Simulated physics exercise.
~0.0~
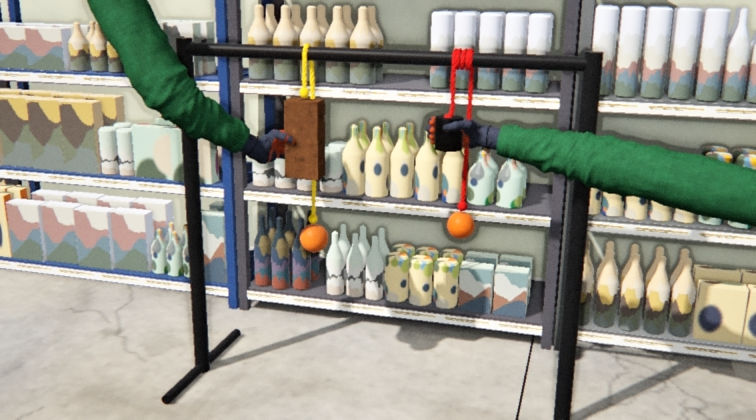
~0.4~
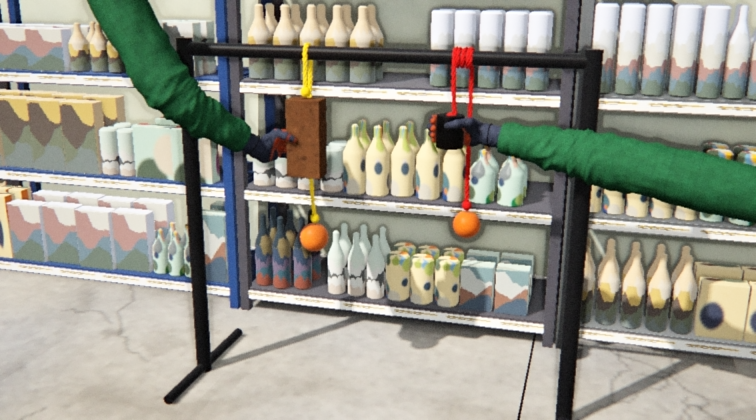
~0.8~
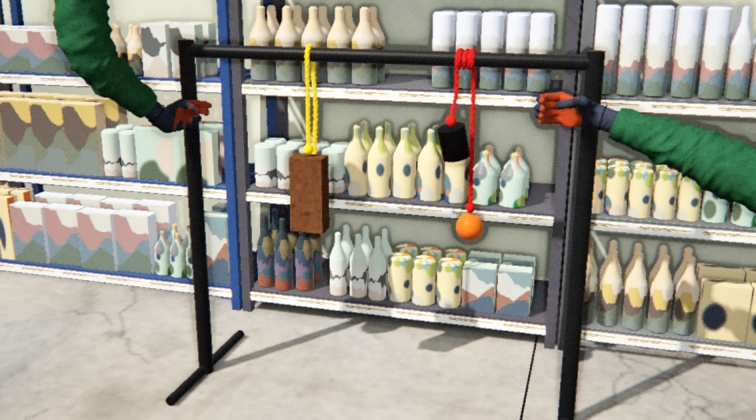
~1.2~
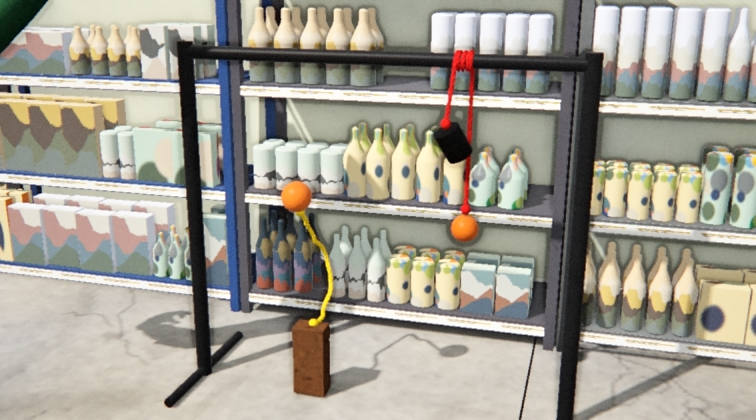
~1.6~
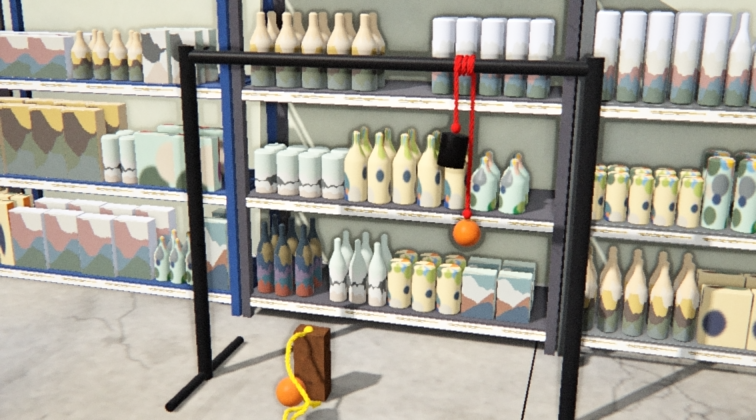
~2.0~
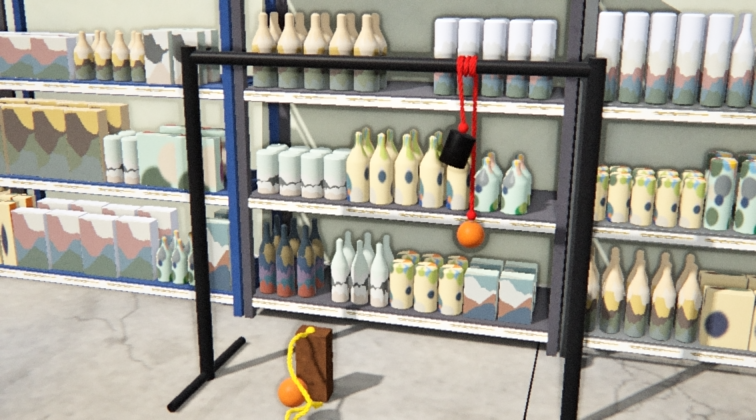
Two green-sleeved arms with dark gloves reach in from either side of a black metal bar, holding a brown brick on a yellow rope at left and a small black object on a red rope at right. An orange ball hangs from each rope's other end, before store shelves of patterned bottles and boxes, seen from the front by a slightly swaying camera. Both hands let go and draw back. The brick drops, pulling the yellow rope off the bar, and lands upright on the floor. Its orange ball falls beside it, while the black object and its ball stay hanging.
